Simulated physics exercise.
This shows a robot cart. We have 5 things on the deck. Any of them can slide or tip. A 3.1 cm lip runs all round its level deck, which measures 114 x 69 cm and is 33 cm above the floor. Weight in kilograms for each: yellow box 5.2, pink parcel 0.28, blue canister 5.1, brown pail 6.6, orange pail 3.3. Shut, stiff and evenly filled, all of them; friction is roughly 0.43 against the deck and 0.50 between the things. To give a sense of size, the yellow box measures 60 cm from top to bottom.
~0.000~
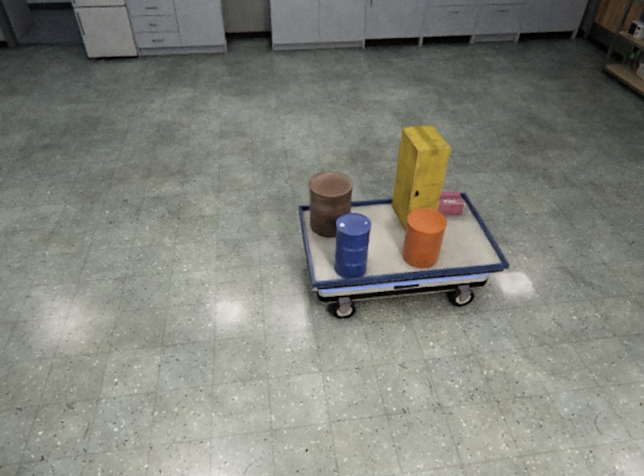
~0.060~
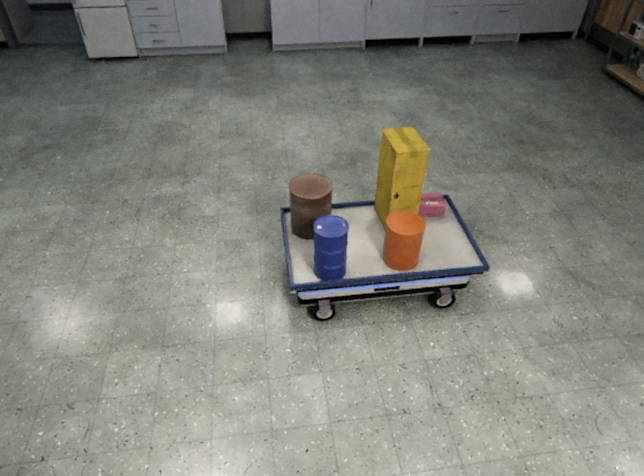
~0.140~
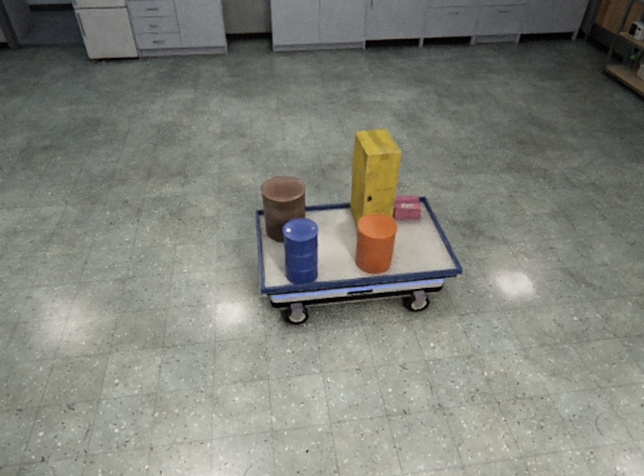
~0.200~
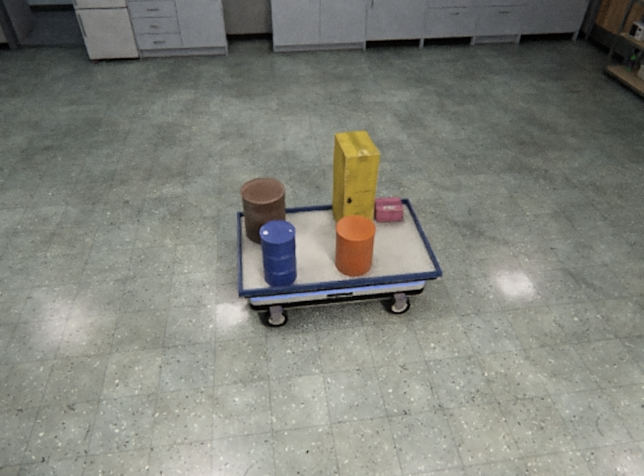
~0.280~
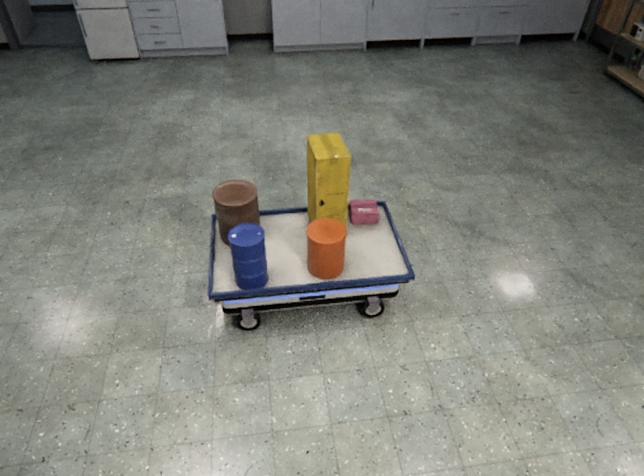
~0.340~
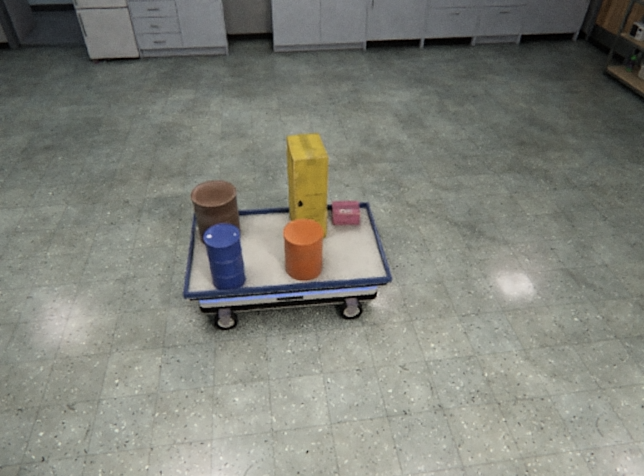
A flat wheeled cart carrying a tall yellow box, a small pink parcel, a blue canister, a brown pail and an orange pail rolls steadily left across a tiled floor, its load staying upright and in the same arrangement.
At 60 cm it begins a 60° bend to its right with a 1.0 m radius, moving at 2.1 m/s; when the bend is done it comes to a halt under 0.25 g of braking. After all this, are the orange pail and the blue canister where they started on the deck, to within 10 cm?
One by one: The orange pail does not get displaced. The blue canister gets displaced.
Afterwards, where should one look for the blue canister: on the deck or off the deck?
Blue canister: Goes out of bounds.
Around 0.74 s, cart 155 cm along, turned 46°; blue canister now off the deck; orange pail shifted 4 cm near (164, 205); brown pail at 10° to upright.
Around 1.24 s, cart 248 cm along, turned 60°; orange pail shifted 4 cm near (112, 140); brown pail at 20° to upright; yellow box shifted 13 cm.
Finally (3.8 s), off the deck, blue canister; not toppled but over 10 cm from the start, yellow box and brown pail; the other 2 still in place (within 10 cm). In the last view, orange pail near (96, 122).
